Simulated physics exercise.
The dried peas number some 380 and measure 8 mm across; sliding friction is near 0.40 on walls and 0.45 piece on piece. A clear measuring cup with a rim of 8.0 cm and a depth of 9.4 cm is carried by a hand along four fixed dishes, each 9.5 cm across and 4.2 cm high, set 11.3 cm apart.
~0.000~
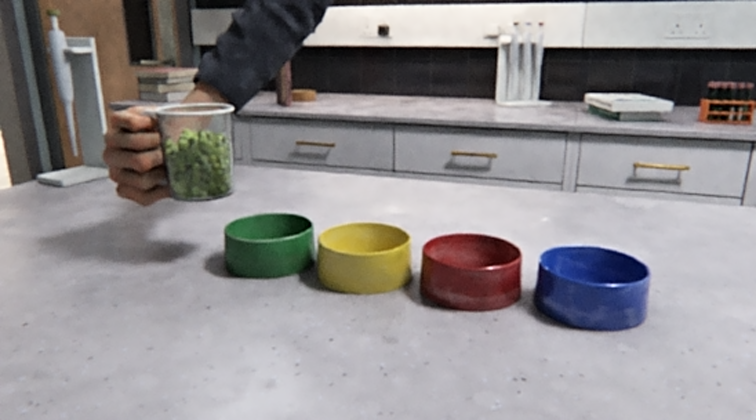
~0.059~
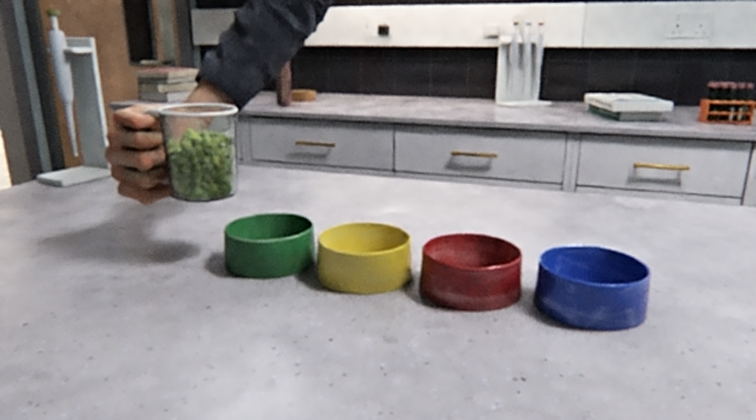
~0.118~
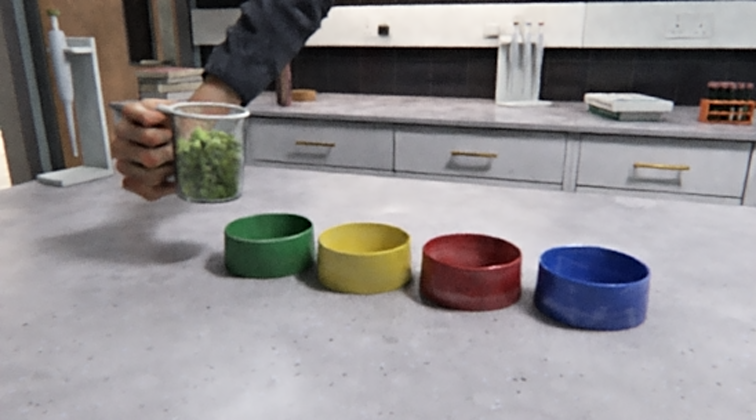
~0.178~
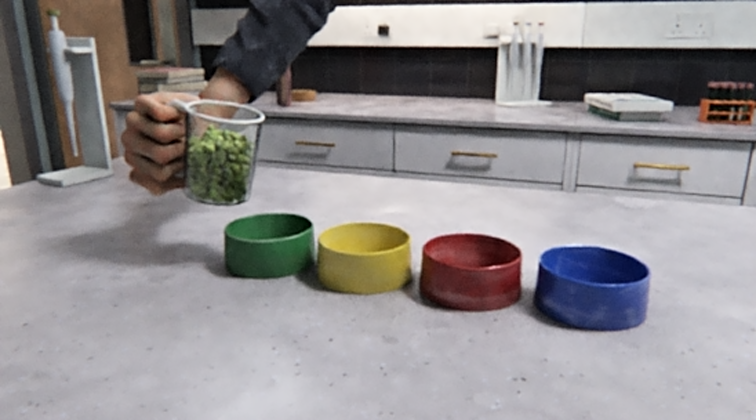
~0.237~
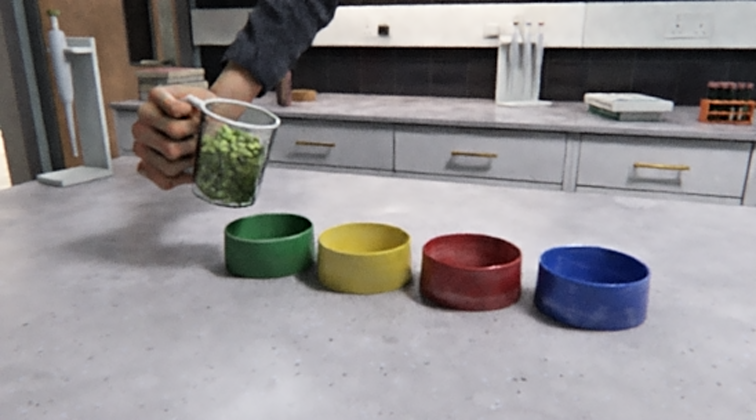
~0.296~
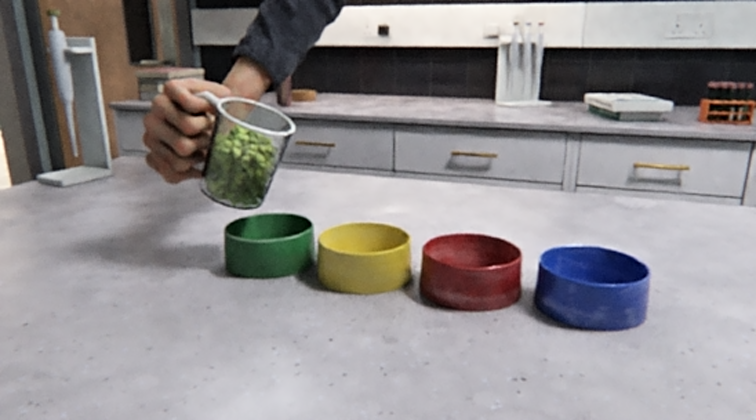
A hand moves a clear cup of green peas slightly right while tilting it rightward.
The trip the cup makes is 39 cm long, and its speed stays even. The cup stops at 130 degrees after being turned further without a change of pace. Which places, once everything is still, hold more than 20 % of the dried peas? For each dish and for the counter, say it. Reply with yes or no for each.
Red dish: Yes, blue dish: Yes, green dish: No, yellow dish: No, counter: Yes.
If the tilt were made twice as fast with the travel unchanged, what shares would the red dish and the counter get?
The red dish would get 10 and the counter 20.
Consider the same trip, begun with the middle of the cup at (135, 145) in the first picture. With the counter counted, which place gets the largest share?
Red.
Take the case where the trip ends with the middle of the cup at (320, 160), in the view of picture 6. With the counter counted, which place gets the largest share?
The largest share goes to yellow.
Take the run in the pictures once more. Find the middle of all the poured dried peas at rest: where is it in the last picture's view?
Somewhere around (526, 287) in the final frame.
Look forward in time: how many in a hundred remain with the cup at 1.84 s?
Estimate: Around 0 % of the load.
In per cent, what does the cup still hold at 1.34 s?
I reckon around 40 per cent.
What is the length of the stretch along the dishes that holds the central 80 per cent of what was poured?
Close to 15 centimetres along the dishes.
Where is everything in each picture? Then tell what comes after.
Cup at (199, 152), tilt 0 degrees, lip at (226, 111), moved 0.0 cm; middle of the pieces at (203, 165); green dish at (269, 226); yellow dish at (365, 237); red dish at (472, 250); blue dish at (593, 264), in the first picture.
Cup at (202, 152), tilt 1 degrees, lip at (230, 112), moved 0.4 cm; middle of the pieces at (205, 165), in the second picture.
Cup at (210, 153), tilt 6 degrees, lip at (242, 116), moved 1.4 cm; middle of the pieces at (213, 166), in the third picture.
Cup at (221, 154), tilt 12 degrees, lip at (258, 121), moved 2.9 cm; middle of the pieces at (223, 167), in the fourth picture.
Cup at (233, 154), tilt 18 degrees, lip at (273, 127), moved 4.4 cm; middle of the pieces at (233, 168), in the fifth picture.
Cup at (244, 155), tilt 23 degrees, lip at (289, 133), moved 5.8 cm; middle of the pieces at (243, 169); green dish at (269, 226); yellow dish at (365, 237); red dish at (472, 250); blue dish at (593, 264). The cup turns about 100 degrees a second and travels 25 cm a second, in the sixth picture.
After 0.92 s, tilt 85 degrees; cup holds 100 %.
Then, at 1.34 s, tilt 127 degrees; cup holds 40 %, red 40 %, blue 5 %.
After 1.84 s, tilt 130 degrees; cup holds 0 %, red 40 %, blue 30 %.
At rest (2.3 s), red 40 %, blue 30 %, green 0 %, yellow 0 %, counter 35 %.
